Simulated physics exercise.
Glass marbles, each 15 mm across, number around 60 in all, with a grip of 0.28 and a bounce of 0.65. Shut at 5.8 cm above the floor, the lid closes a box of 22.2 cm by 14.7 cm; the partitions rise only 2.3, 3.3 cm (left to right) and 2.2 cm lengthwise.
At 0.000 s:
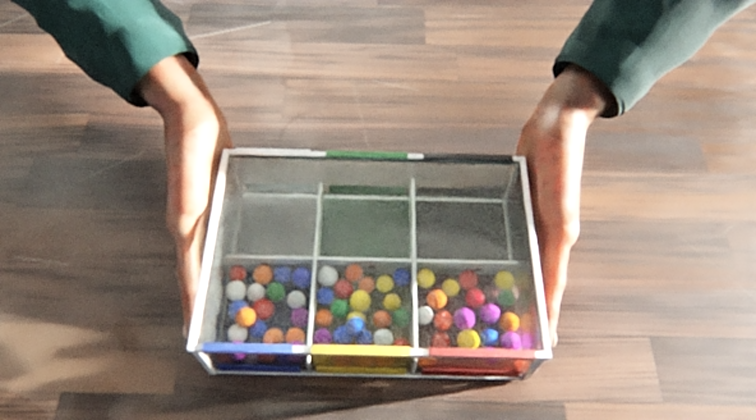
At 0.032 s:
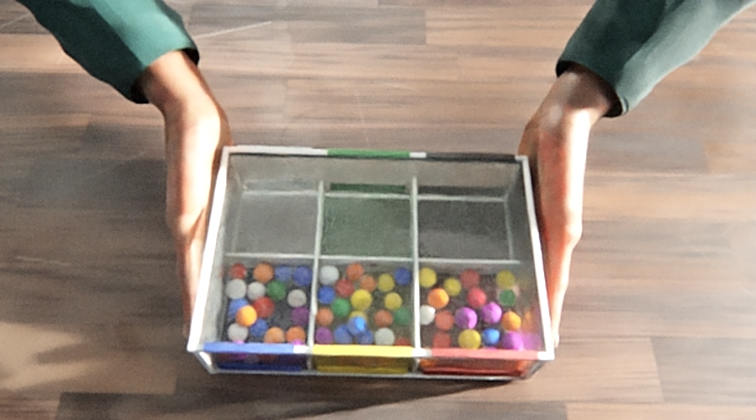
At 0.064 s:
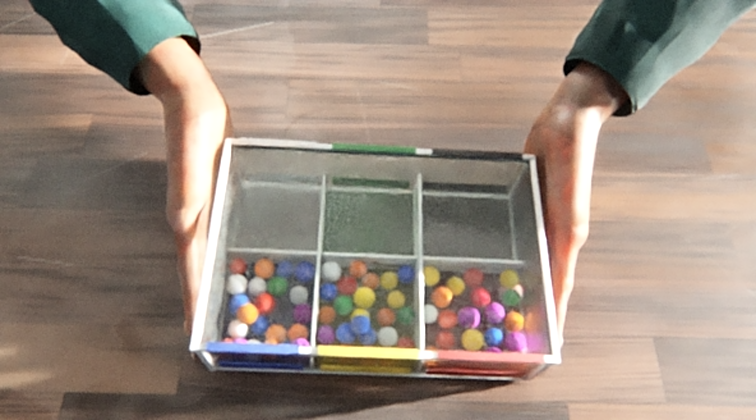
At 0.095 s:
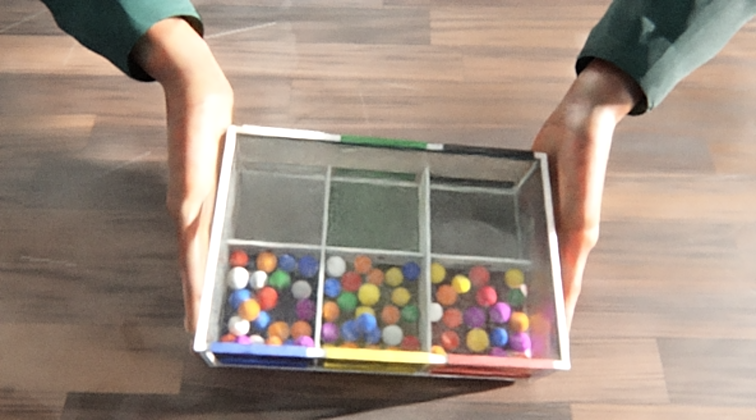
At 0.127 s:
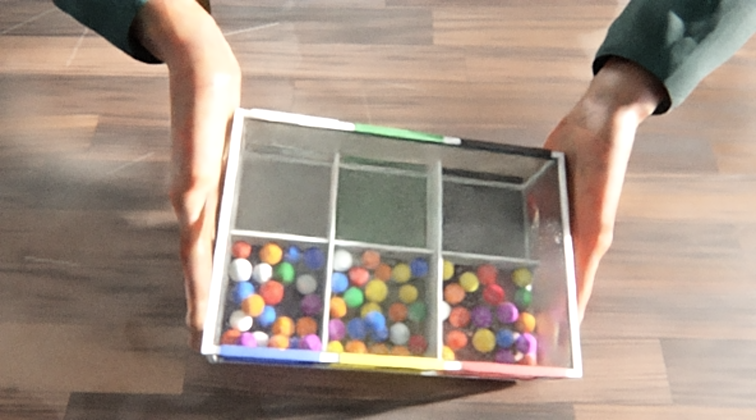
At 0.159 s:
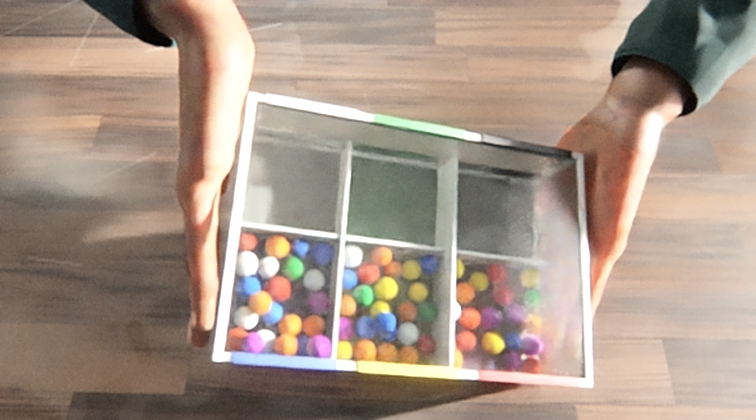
Above a wooden floor, two hands in dark green sleeves held a clear, divided box of colorful little balls almost level, then gradually tilted it so its right side dipped lower than its left.
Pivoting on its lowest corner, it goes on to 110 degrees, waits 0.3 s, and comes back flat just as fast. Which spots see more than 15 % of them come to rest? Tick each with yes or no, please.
Red - yes; blue - no; green - no; yellow - yes; white - no; black - no.
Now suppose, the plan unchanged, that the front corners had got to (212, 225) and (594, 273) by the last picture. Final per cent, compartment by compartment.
By the end red holds 0%, blue holds 0%, green holds 35%, yellow holds 0%, white holds 5% and black holds 60%.
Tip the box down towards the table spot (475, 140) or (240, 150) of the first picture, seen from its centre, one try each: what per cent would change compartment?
That would be close to 95 per cent, then close to 90 per cent.
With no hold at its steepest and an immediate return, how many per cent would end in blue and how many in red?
In per cent: Blue 5, red 60.
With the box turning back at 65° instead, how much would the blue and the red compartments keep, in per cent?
Result - blue at 15 percent, red at 45 percent.
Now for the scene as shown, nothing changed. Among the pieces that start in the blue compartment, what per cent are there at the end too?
Around 10 per cent of it.
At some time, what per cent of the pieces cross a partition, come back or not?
Close to 55 percent.
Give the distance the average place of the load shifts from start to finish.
Roughly 5.5 cm.
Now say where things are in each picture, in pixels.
Box tilt 0 degrees, front corners at (195, 345) and (544, 353); red 30 %, blue 35 %, yellow 35 %, in the first frame.
Box tilt 1 degrees, front corners at (196, 345) and (546, 354), in the second frame.
Box tilt 4 degrees, front corners at (199, 344) and (552, 357), lowest corner right front, in the third frame.
Box tilt 8 degrees, front corners at (203, 344) and (561, 363), lowest corner right front, in the fourth frame.
Box tilt 15 degrees, front corners at (210, 346) and (573, 371), lowest corner right front, in the fifth frame.
Box tilt 22 degrees, front corners at (222, 353) and (585, 380), lowest corner right front; red 30 %, blue 35 %, yellow 35 %. Its pace works out near 220 degrees a second, in the sixth frame.
After 0.78 s, tilt 110 degrees; red 50 %, blue 10 %, yellow 40 %.
After 1.19 s, tilt 62 degrees; red 65 %, blue 5 %, yellow 30 %.
Then, at 1.68 s, tilt 0 degrees; red 65 %, blue 5 %, yellow 30 %.
In the end, at 2.5 s, red 65 %, blue 5 %, green 0 %, yellow 30 %, white 0 %, black 0 %.
